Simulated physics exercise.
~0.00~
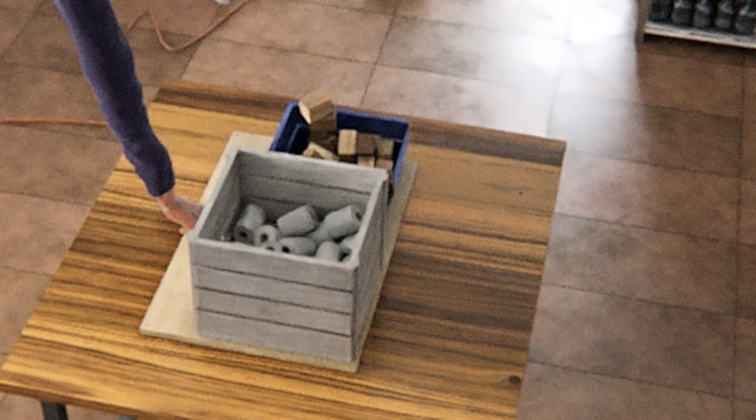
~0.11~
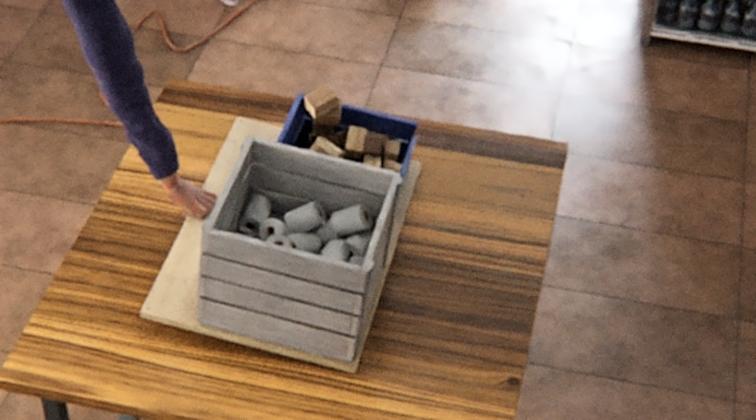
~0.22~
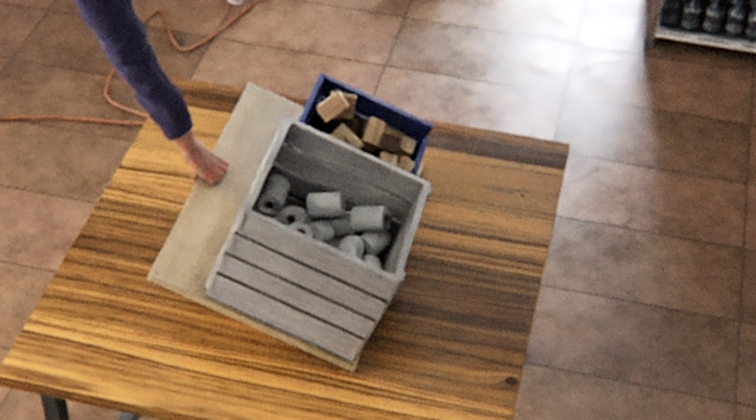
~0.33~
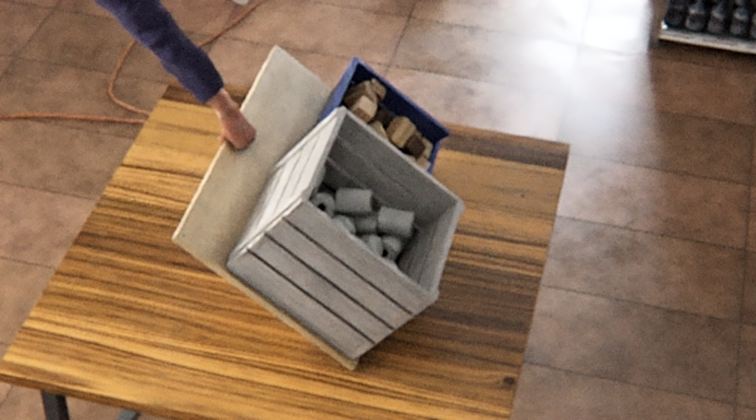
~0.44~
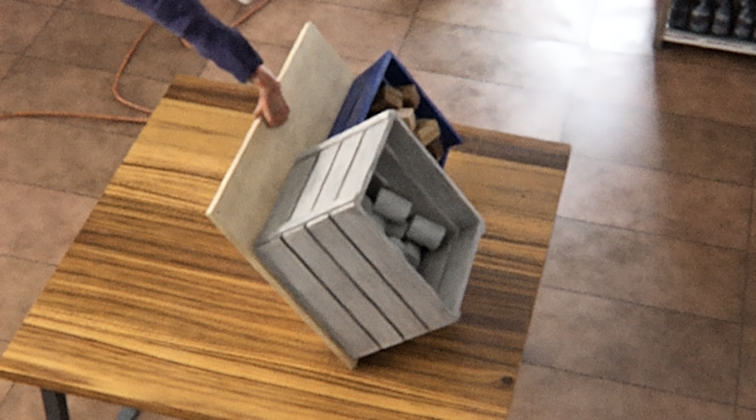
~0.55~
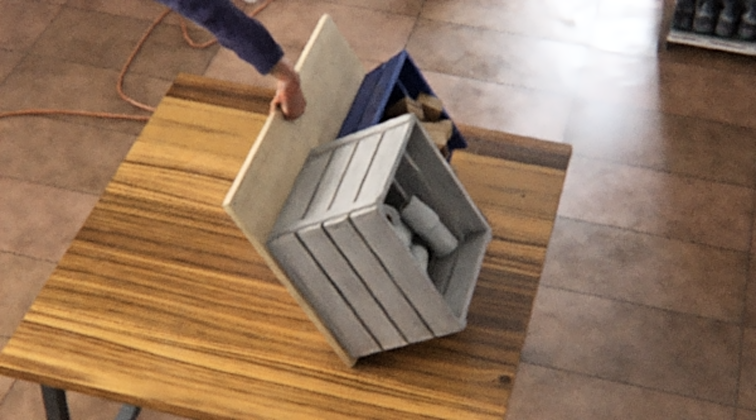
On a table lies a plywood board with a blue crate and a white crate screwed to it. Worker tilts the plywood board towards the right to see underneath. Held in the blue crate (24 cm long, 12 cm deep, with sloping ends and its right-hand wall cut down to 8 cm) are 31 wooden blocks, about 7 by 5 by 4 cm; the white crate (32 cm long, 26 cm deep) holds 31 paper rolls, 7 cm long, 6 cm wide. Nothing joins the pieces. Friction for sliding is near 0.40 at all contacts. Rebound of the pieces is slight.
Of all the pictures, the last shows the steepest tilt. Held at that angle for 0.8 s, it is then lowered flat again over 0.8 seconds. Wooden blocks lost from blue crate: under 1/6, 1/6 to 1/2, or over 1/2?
I'd say it will hang on to half to five sixths of them.
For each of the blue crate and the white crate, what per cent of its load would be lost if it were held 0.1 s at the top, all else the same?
With that change, blue crate sheds 40 percent and white crate sheds 0 percent.
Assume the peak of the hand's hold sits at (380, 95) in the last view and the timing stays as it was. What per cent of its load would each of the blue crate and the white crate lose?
Then blue crate 80, white crate 40 per cent.
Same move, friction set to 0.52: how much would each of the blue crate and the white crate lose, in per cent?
Blue crate 40, white crate 0 per cent.
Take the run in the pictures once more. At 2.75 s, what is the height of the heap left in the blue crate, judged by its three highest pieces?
Some 10 centimetres up.
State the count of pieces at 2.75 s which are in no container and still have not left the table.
About 8 of them.
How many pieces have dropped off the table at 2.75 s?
Roughly 1.
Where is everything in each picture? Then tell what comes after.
In the first frame (places track the rim corner closest to us here, unless another is named; the camera moves round a little), blue crate (by its farthest rim corner) (294, 104); white crate (347, 266); tipped 0°; all still inside.
In the second frame, blue crate (303, 95); white crate (361, 269); tipped 6°.
In the third frame, blue crate (325, 76); white crate (394, 278); tipped 20°.
In the fourth frame, white crate (429, 295); tipped 36°.
In the fifth frame, white crate (452, 315); tipped 50°; 1 out.
In the sixth frame, white crate (459, 324); tipped 56°; 2 out.
After 0.90 s, tilt 56°; the blue crate is down by 10 of 31 and the white crate has all 31.
After 1.34 s, tilt 56°; the blue crate is down by 10 of 31 and the white crate has all 31.
After 1.96 s, tilt 8°; the blue crate is down by 10 of 31 and the white crate has all 31.
When it is over (at 2.75 s), the blue crate is down by 10 of 31 and the white crate has all 31. Asked share, 10 of 31, 32 per cent.
